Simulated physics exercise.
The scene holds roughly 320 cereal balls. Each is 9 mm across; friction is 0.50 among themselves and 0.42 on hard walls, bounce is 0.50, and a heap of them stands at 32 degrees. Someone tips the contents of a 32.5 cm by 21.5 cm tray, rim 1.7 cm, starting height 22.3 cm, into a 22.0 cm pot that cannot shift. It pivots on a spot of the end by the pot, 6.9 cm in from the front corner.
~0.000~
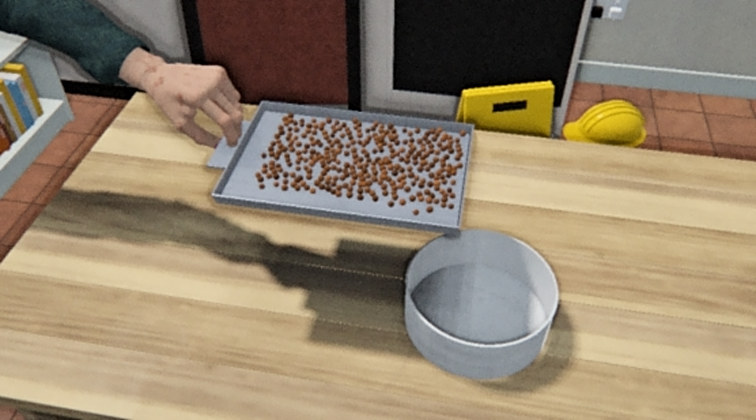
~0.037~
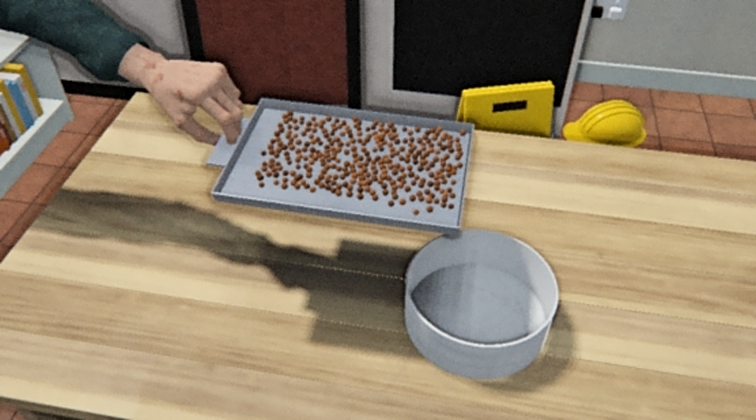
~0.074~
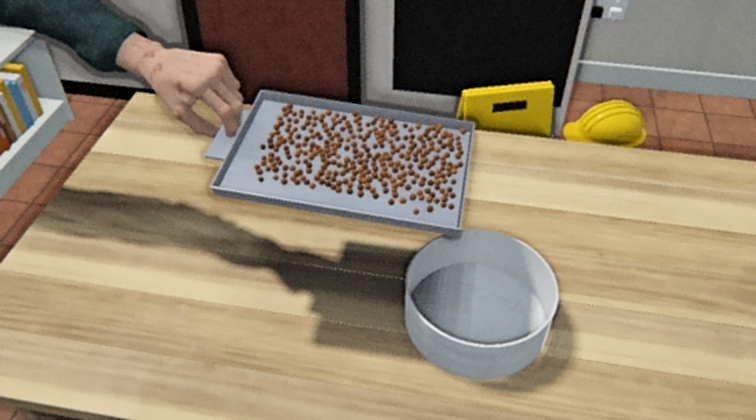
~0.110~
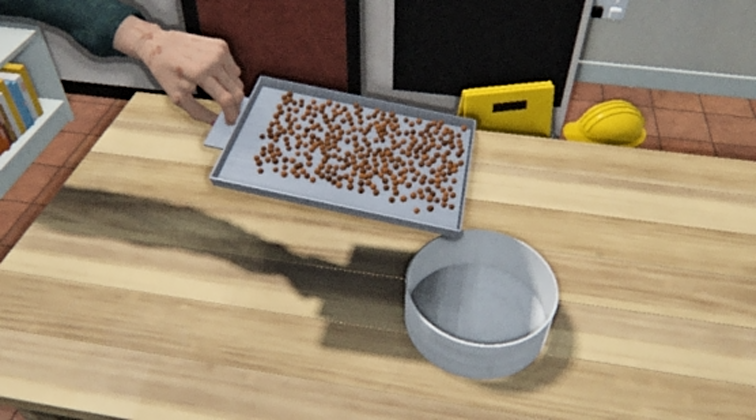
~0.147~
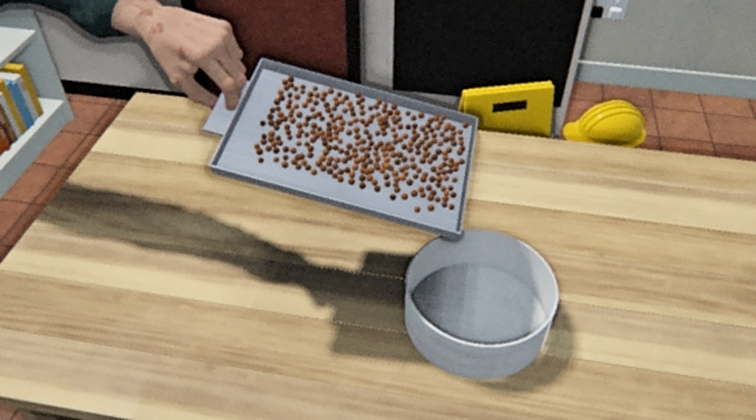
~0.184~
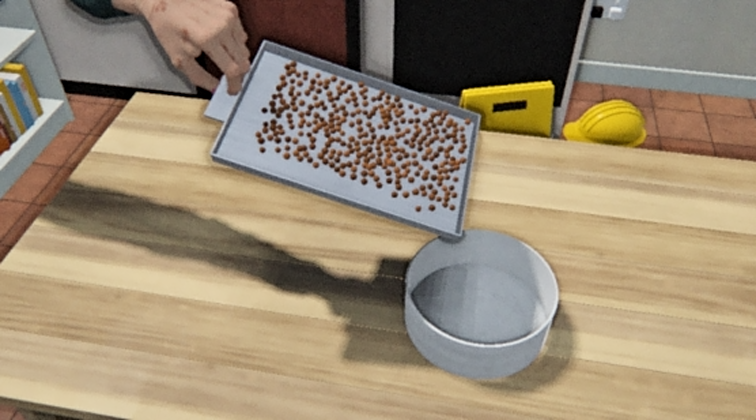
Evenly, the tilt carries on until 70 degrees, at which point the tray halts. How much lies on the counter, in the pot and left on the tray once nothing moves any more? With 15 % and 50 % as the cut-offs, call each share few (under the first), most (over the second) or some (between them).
My estimate: Counter: Few, pot: Most, tray: Some.
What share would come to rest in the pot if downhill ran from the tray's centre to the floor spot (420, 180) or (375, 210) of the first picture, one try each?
Some 40 and 30 per cent.
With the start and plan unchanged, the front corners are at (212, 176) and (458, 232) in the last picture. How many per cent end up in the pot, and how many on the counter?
Pot 20 % / counter 5 %.
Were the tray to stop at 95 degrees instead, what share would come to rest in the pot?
About 95 in a hundred would end up in the pot.
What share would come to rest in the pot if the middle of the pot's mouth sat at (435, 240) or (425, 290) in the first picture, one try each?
0 and 35 %.
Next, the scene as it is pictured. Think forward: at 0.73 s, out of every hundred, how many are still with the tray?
About 45 per cent.
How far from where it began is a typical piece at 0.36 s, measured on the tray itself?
Roughly 2 cm.
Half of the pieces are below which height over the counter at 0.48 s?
Roughly 30 centimetres, give or take.
After 0.36 s, tilt 46 degrees; the tray holds 100 %, the pot 0 %.
After 0.48 s, tilt 64 degrees; the tray holds 100 %, the pot 0 %.
After 0.73 s, tilt 70 degrees; the tray holds 45 %, the pot 45 %.
By 1.6 s all is still; counter 5 %, pot 60 %, tray 40 %.
